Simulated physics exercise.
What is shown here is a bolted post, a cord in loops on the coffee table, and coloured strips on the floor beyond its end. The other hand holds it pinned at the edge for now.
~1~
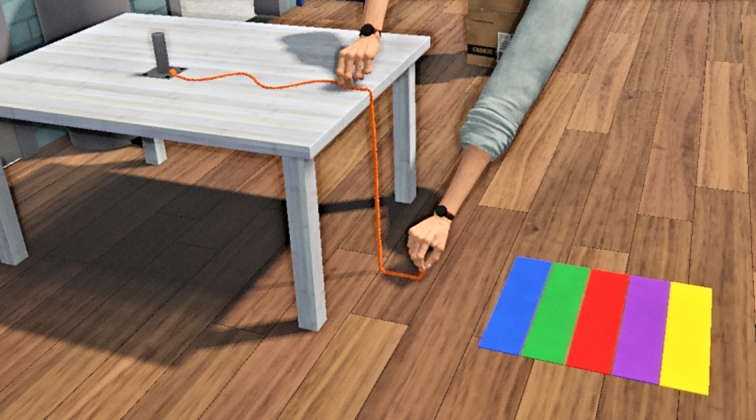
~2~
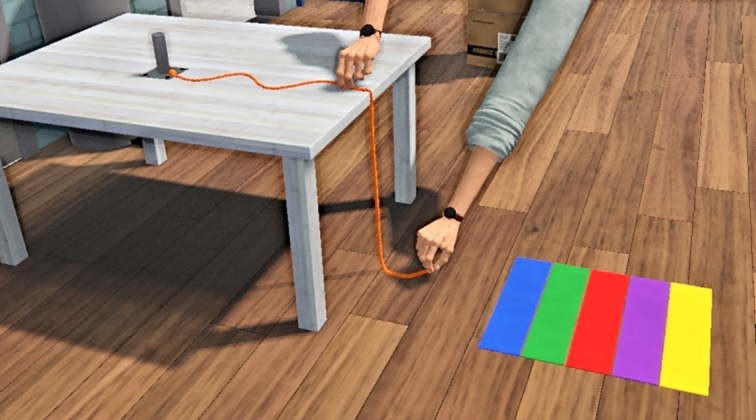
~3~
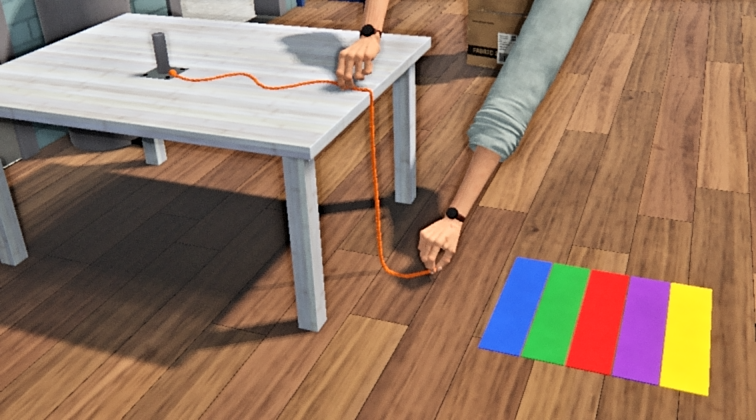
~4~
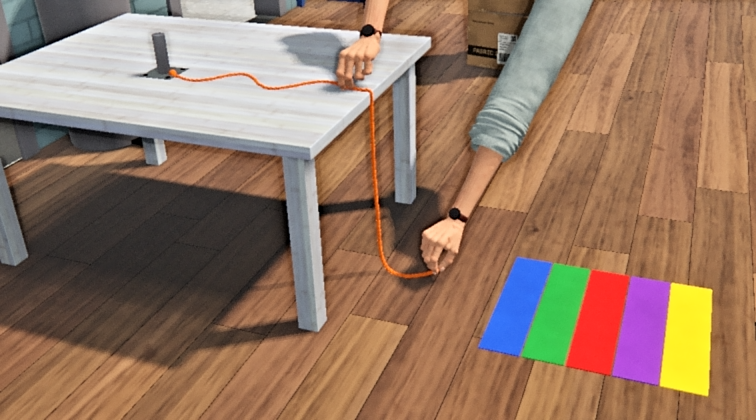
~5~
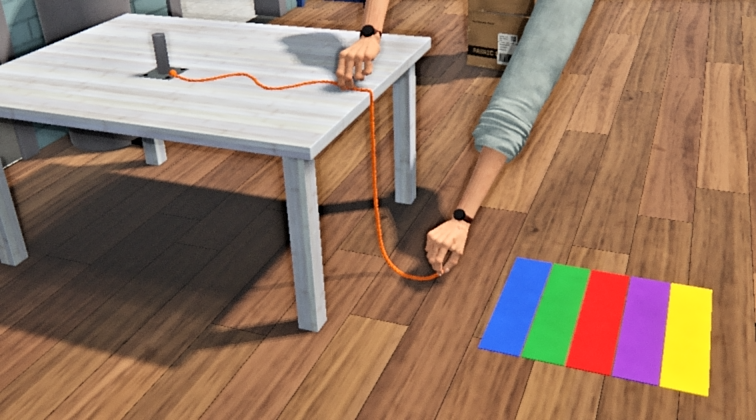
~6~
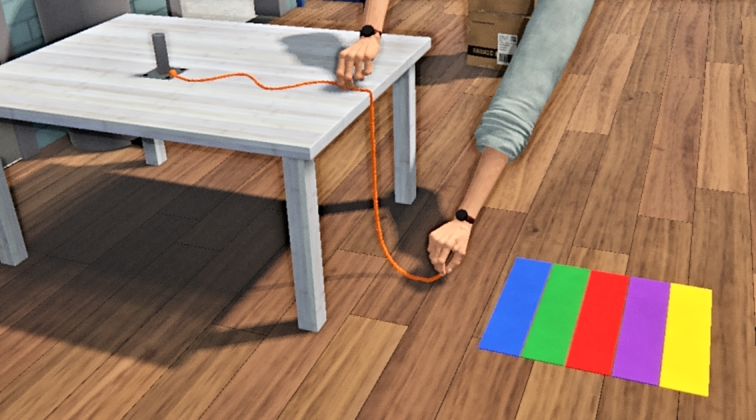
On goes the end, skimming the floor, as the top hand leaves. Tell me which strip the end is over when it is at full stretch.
It is over the red strip.
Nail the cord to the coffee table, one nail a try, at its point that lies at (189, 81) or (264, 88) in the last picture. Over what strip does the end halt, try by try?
Colour per try: Red / green.
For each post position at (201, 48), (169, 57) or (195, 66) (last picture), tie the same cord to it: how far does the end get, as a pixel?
Try by try, around (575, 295), (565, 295) and (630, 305).
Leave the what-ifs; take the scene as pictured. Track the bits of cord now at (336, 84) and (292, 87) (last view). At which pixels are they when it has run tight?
The first one ends up at (367, 96) and the second one at (322, 89).
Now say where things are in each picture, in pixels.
In the first frame, end (424, 267); blue (506, 332); green (548, 341); red (592, 350); purple (638, 359); yellow (686, 368).
In the second frame, end (433, 269); cord through (195, 81) (256, 81) (322, 82) (371, 113) (376, 190) (380, 255).
In the third frame, end (435, 269).
In the fourth frame, end (438, 270); cord through (195, 81) (256, 81) (322, 82) (372, 113) (375, 190) (381, 255).
In the fifth frame, end (443, 271).
In the sixth frame, end (445, 271); cord through (195, 81) (256, 81) (322, 82) (371, 114) (375, 190) (388, 256).
Soon after, end near (526, 286); over blue.
After that, end near (575, 295); over green.
At the stop, end near (604, 300); over red. The red one.
